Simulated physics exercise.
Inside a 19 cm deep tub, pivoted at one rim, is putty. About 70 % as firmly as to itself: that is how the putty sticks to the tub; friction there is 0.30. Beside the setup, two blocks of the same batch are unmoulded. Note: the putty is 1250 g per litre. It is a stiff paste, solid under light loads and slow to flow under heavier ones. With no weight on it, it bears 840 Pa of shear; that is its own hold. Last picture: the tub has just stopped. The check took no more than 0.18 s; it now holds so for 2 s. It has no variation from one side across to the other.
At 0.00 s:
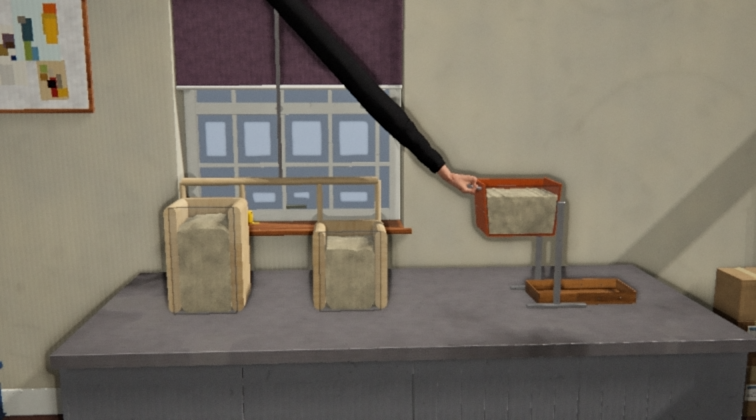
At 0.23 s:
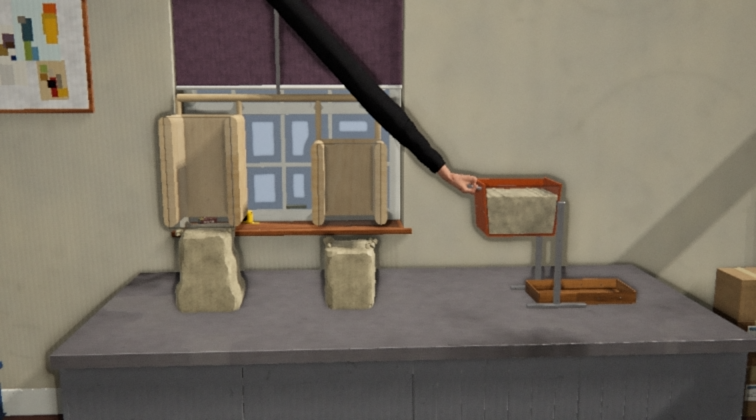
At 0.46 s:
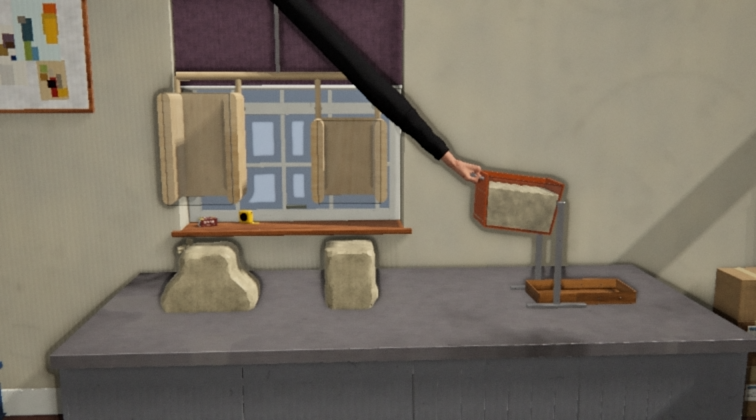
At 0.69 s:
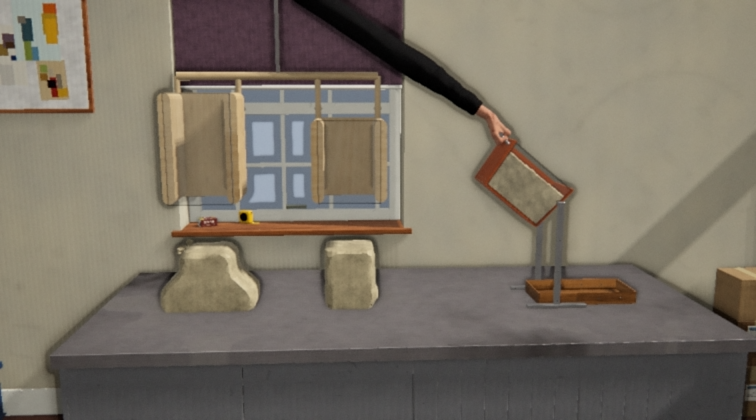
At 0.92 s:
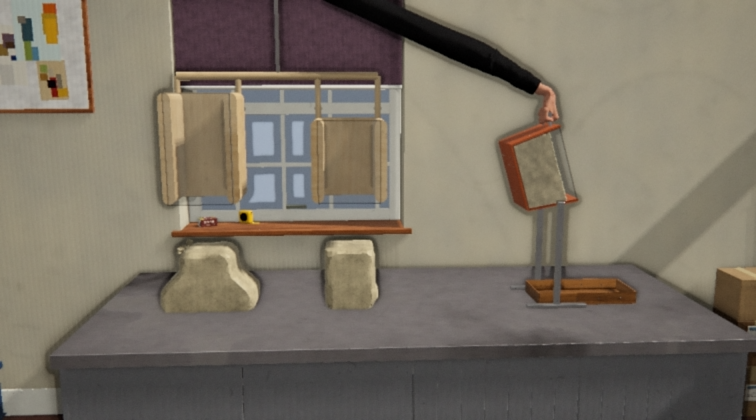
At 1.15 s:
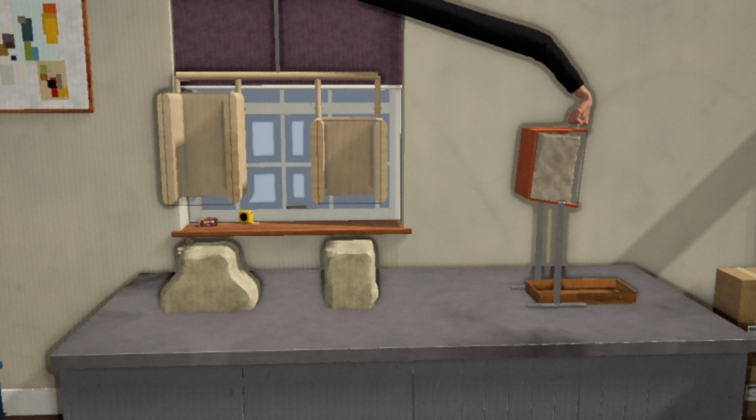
Two wooden moulds rose off a pair of grey blocks, which sagged, the left one spreading most, and then a black-sleeved hand swung a reddish tub of grey putty up onto its side.
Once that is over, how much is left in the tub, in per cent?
39 %.
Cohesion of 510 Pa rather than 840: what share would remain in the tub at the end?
I'd say around 30 percent.
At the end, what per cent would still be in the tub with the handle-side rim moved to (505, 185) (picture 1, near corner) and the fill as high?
The tub would end up holding some 100 % of it.
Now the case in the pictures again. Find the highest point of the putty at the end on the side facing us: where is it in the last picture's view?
Highest point: Approx. (549, 177).
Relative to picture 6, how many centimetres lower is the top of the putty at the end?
Roughly 16 cm.
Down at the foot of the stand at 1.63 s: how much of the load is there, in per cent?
0 %.
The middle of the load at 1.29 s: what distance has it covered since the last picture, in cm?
I'd put the distance at about 5 centimetres.
By 1.29 s, the tub is at 95 degrees and holds 95 %.
By 1.46 s, the tub is at 95 degrees and holds 56 %.
By 1.63 s, the tub is at 95 degrees and holds 40 %.
By 1.80 s, the tub is at 95 degrees and holds 39 %.
By 3.15 s, at the end, the tub is at 95 degrees and holds 39 %.
